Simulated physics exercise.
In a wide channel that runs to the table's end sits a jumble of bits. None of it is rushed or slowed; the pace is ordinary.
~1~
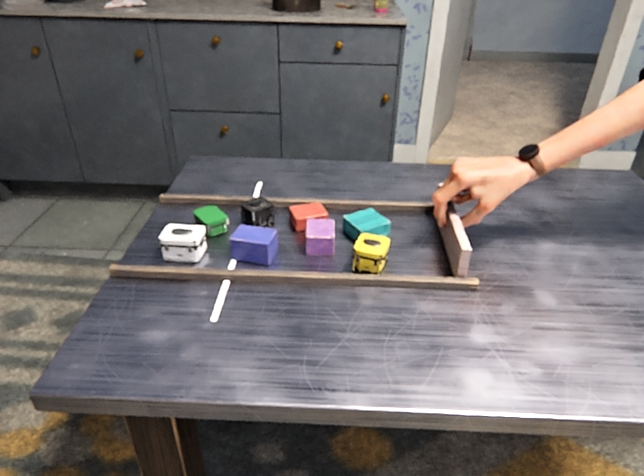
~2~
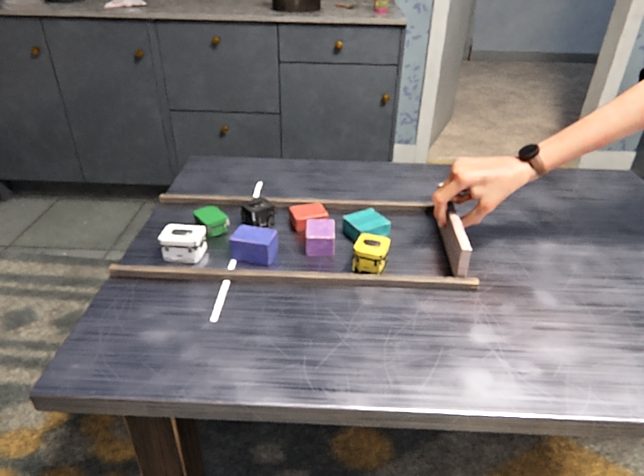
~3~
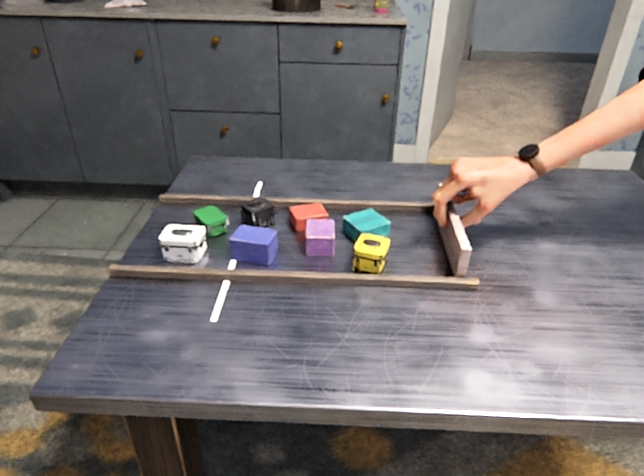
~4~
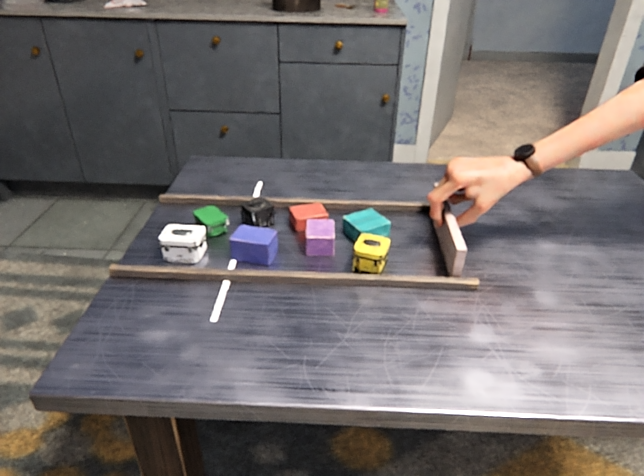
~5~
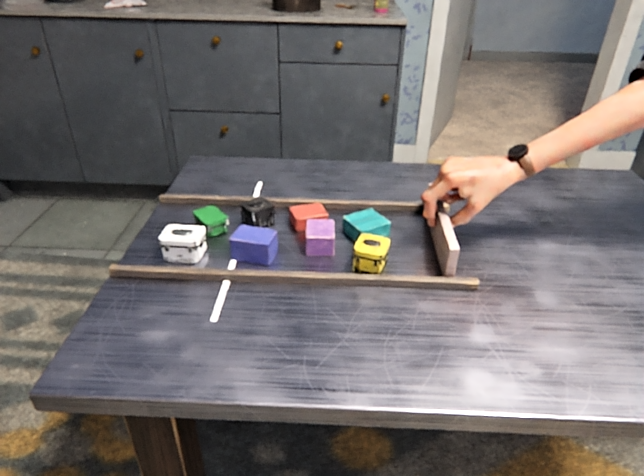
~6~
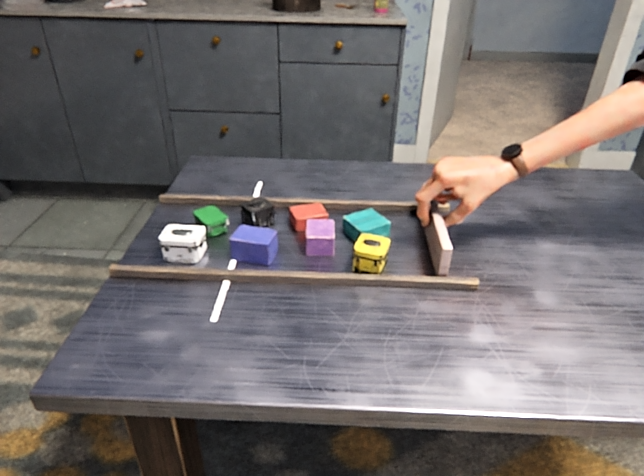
A hand with a dark wristband holds a board upright at the right end of a channel between two rails on a table, at first barely moving. It then slides the board slightly left toward the colourful blocks and small cases, which stay still.
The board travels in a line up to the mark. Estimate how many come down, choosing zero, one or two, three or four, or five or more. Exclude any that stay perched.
The count that comes down is zero.
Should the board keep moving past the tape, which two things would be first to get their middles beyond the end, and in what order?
The pair, in order, is the white case and the green case.
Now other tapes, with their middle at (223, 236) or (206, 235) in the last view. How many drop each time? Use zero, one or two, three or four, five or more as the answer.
Count at position one: Not one; at position two: Either one or two.
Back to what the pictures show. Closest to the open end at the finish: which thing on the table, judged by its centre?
That would be the white case.
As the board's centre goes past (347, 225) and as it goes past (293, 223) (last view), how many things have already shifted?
Tally at point one: 4; at point two: 6.
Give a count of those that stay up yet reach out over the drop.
Things overhanging at the end: 0.
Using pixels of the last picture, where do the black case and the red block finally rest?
Near (206, 201) and (235, 206).
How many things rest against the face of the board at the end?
The count in contact is 3.
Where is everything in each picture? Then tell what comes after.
In the first frame, white case (184, 243); green case (211, 222); black case (258, 213); board (450, 228); tape (242, 237).
In the second frame, green case (211, 222); red block (309, 217).
In the third frame, black case (258, 214); blue block (254, 245).
In the fourth frame, white case (184, 243); yellow case (371, 254).
In the fifth frame, green case (211, 222); purple block (320, 237).
In the sixth frame, white case (184, 243); green case (211, 222); black case (258, 214); board (434, 228); tape (242, 237).
Early on, none off yet; white case at rest near (184, 243); green case at rest near (211, 222); black case at rest near (258, 214).
Finally, the number that fall off is zero.
